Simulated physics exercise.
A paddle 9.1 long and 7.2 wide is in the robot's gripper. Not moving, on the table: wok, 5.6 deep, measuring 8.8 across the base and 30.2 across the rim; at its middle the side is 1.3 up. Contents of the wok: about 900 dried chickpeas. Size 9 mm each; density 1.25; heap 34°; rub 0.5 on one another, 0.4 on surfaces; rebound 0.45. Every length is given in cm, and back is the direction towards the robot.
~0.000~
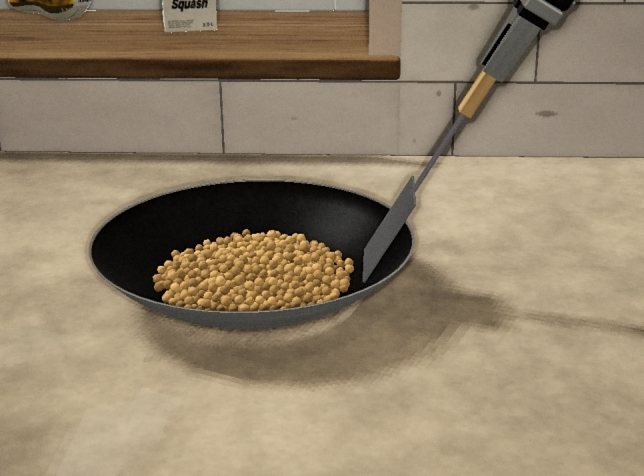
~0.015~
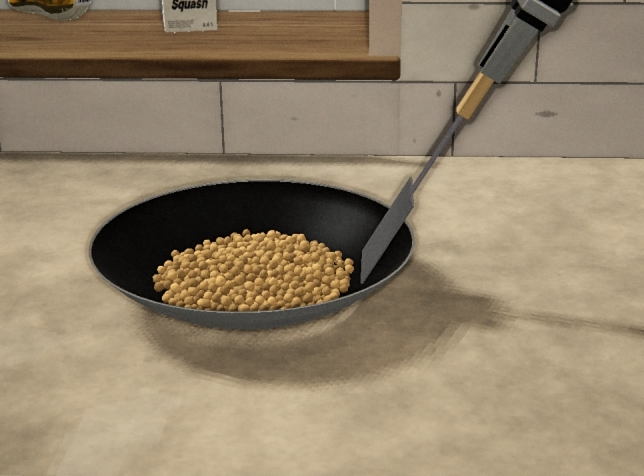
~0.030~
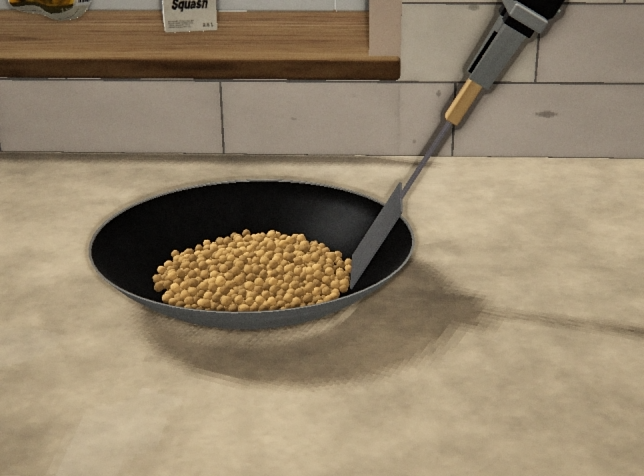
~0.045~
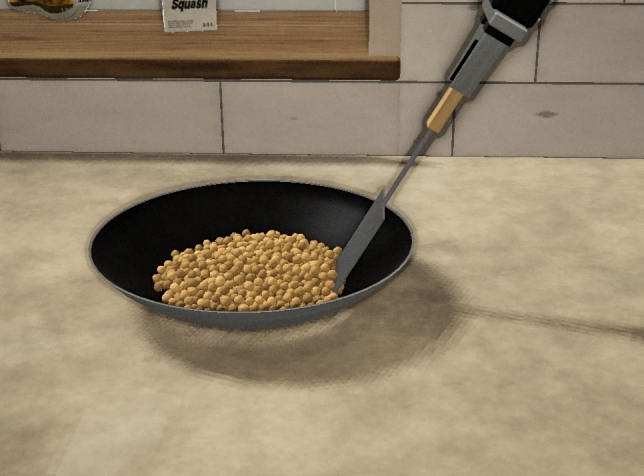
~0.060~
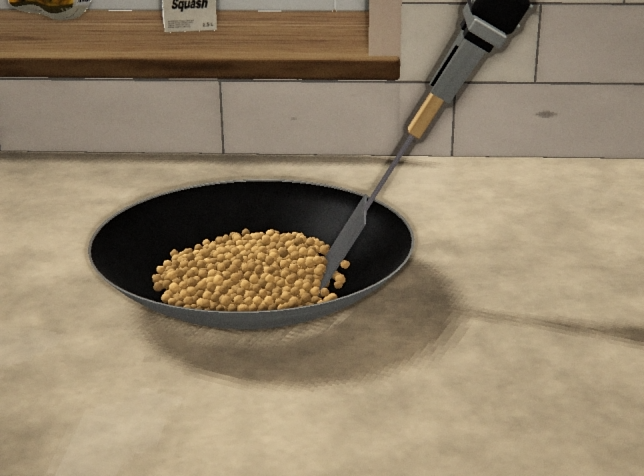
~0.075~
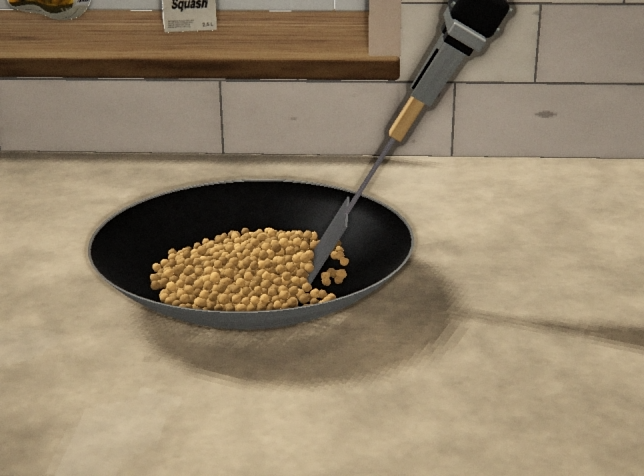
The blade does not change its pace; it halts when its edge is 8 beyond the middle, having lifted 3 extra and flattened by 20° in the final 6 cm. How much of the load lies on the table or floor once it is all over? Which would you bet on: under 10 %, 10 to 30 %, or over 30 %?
I would bet on 10 to 30 %.
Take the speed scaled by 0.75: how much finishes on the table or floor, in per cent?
5 %.
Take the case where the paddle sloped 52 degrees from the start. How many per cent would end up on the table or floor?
About 20 per cent.
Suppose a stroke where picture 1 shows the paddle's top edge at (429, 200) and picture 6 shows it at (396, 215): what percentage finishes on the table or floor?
Off the vessel, on the table or floor: Some 0 percent.
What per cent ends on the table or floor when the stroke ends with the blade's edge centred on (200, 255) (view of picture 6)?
About 5 per cent.
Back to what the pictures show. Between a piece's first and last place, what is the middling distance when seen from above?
Roughly 5 centimetres.
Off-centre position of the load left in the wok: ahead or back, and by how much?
About 4.0 centimetres ahead.
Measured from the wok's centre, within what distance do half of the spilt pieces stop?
Estimate: Near 32 cm.
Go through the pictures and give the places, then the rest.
Paddle top edge at (414, 190), sloping 60°; upper third of the load around (256, 267), from x 160 to 350, top at y 235; 900 in the wok, in the first picture.
Paddle top edge at (412, 191), sloping 60°; upper third of the load around (256, 267), from x 160 to 350, top at y 235, in the second picture.
Paddle top edge at (401, 196), sloping 60°; upper third of the load around (255, 267), from x 155 to 350, top at y 235, in the third picture.
Paddle top edge at (384, 203), sloping 60°; upper third of the load around (257, 266), from x 155 to 345, top at y 235, in the fourth picture.
Paddle top edge at (366, 208), sloping 60°; upper third of the load around (259, 264), from x 155 to 345, top at y 235, in the fifth picture.
Paddle top edge at (348, 211), sloping 60°; upper third of the load around (258, 261), from x 155 to 345, top at y 230; 900 in the wok, in the sixth picture.
After 0.11 s, sloping 60°, highest piece 6 above the table; 900 in the wok.
After 0.15 s, sloping 54°, highest piece 7 above the table; 900 in the wok.
After 0.37 s, sloping 40°, highest piece 7 above the table; 736 in the wok, 136 on the table or floor, 28 on the blade or in flight.
After 1.42 s, sloping 40°, highest piece 5 above the table; 735 in the wok, 165 on the table or floor.
At rest, 735 in the wok, 165 on the table or floor. That is 18 % on the table or floor.
